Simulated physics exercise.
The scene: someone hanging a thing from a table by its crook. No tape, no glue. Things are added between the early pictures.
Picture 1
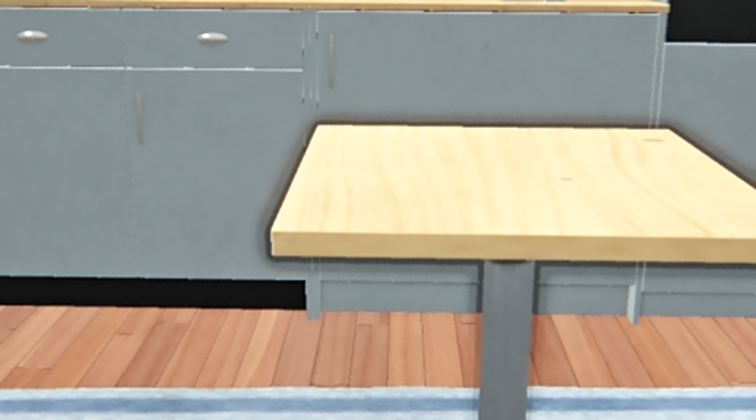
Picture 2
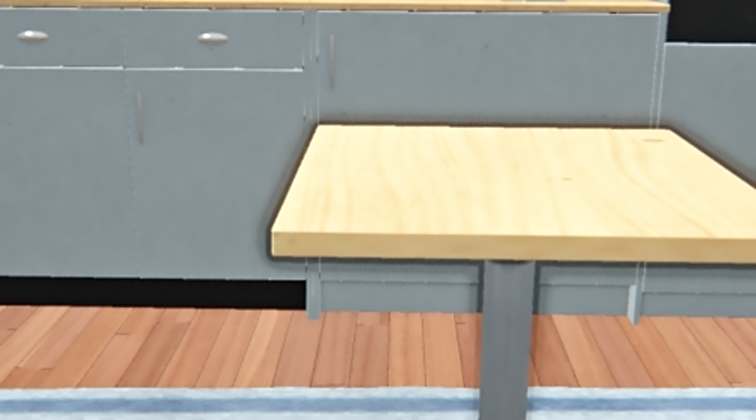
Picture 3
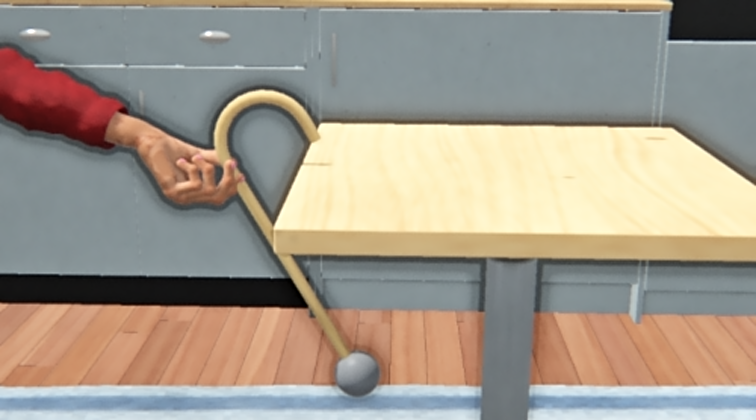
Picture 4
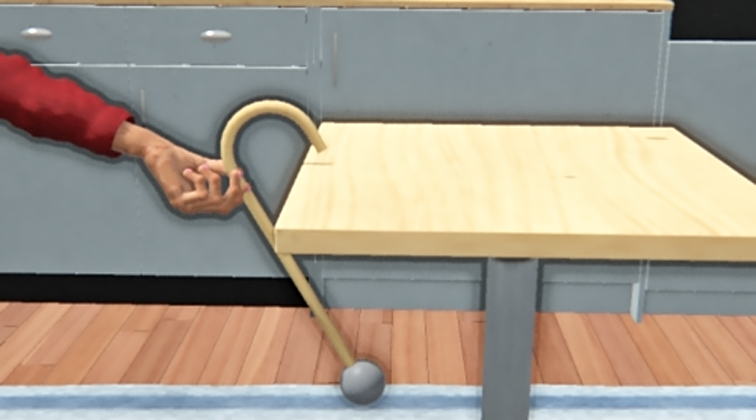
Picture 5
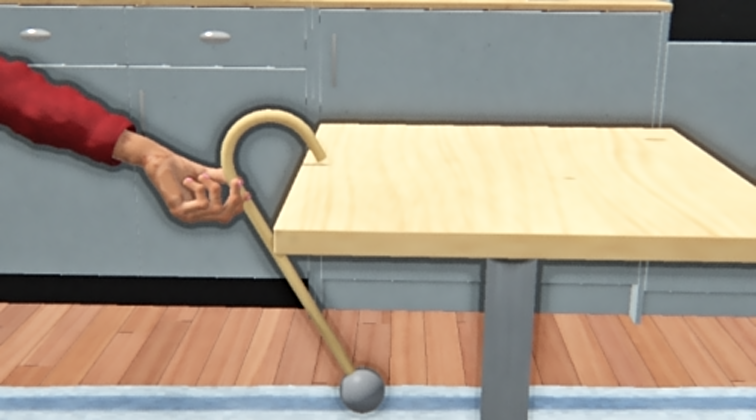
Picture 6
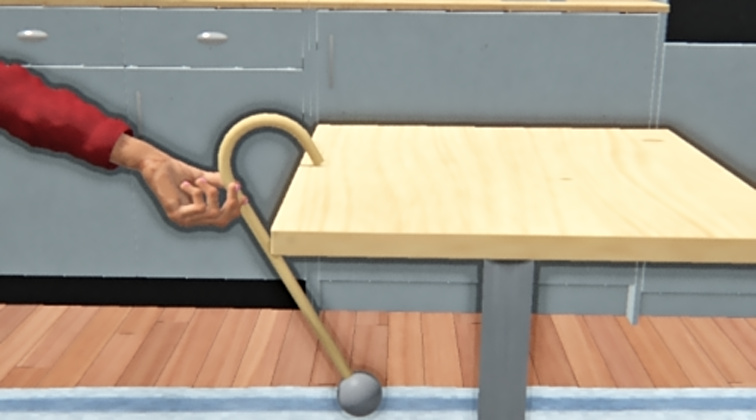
In a kitchen, a red-sleeved hand appears at left with a crook-handled object, lowering its hooked end slightly onto a table's edge.
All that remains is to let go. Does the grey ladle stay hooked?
The grey ladle hangs from the table.
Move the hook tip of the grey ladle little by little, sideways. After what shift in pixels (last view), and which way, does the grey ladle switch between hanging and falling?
A shift of 20 pixels, going left.
Then, 0.30 s later than the last frame, grey ladle at rest near (319, 266).
Then, 0.70 s later than the last frame, grey ladle at rest near (317, 266).
When it is over, the grey ladle remains in place, near (320, 266).
